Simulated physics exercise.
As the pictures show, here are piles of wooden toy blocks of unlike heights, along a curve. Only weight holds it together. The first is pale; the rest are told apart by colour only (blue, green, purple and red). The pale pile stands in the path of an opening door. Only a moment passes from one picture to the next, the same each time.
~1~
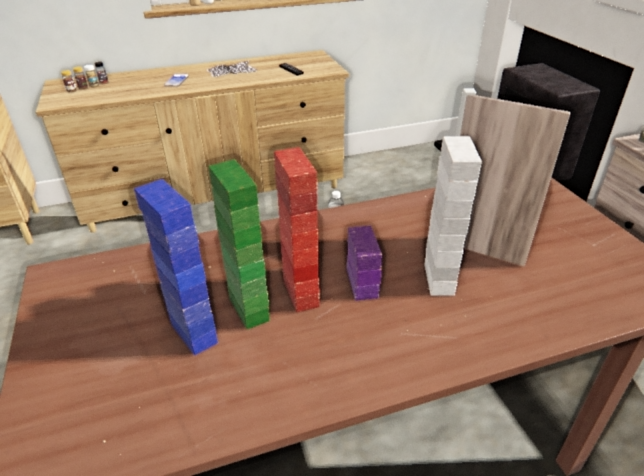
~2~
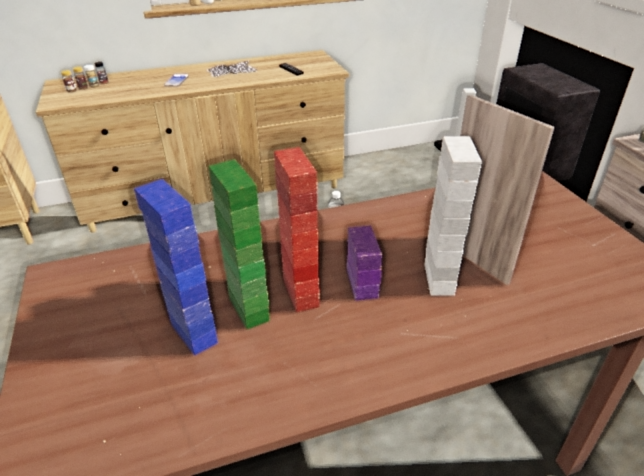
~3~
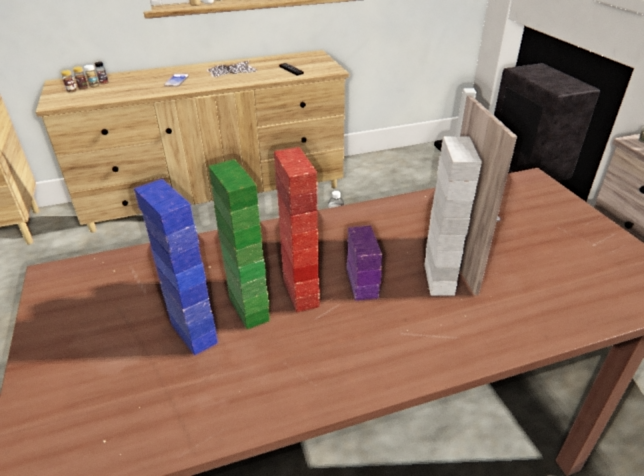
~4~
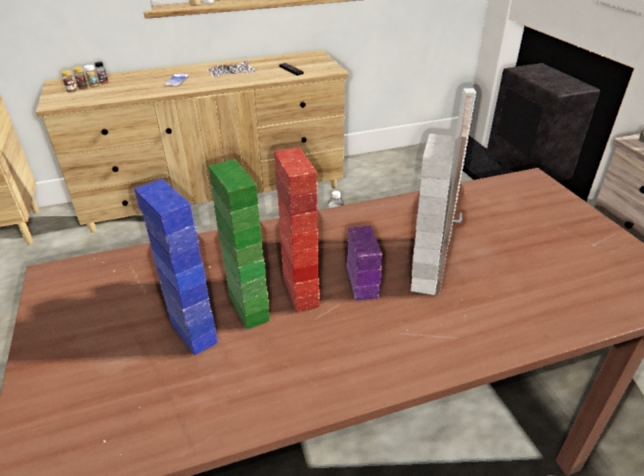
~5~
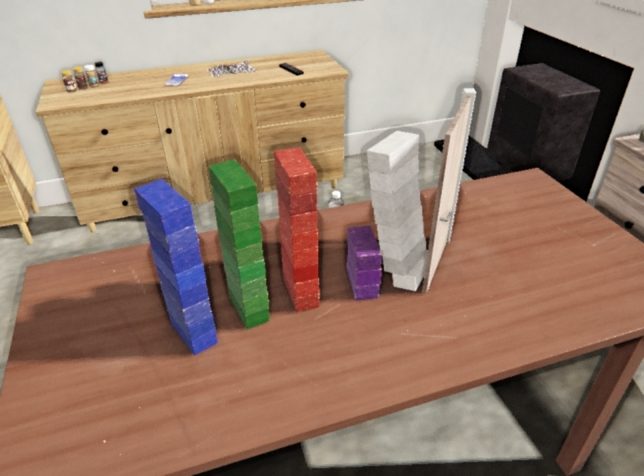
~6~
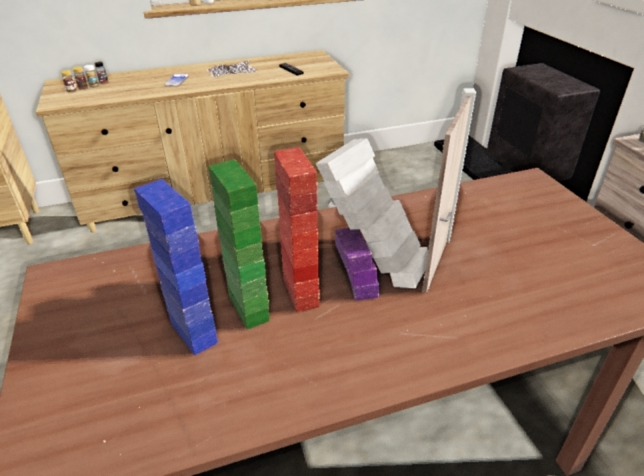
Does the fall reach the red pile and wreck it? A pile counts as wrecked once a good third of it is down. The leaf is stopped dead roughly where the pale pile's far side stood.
The red pile is left standing.
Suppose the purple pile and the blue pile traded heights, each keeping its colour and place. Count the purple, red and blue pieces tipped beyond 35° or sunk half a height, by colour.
The counts are purple 7, red 7, blue 2.
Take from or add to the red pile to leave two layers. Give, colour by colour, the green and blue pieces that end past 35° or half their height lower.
By colour: Green 0, blue 0.
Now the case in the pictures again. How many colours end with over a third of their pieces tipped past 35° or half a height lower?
The count is 1.
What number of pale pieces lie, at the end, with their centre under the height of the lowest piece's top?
It comes to 6.
Soon after the last picture, 7 of the pale pile down; none of the 8 red blocks down (0 of 27 in all colours); top red block unmoved; top purple block leaning well over.
A little later, 7 of the pale pile down; none of the 8 red blocks down (2 of 27 in all colours); top red block unmoved; top purple block leaning steeply, about its own height lower.
At rest, 7 of the pale pile down; none of the 8 red blocks down (2 of 27 in all colours); top red block unmoved; top purple block leaning steeply, about its own height lower. As the last picture would show them, middles, top red block near (293, 171), top purple block near (323, 267).
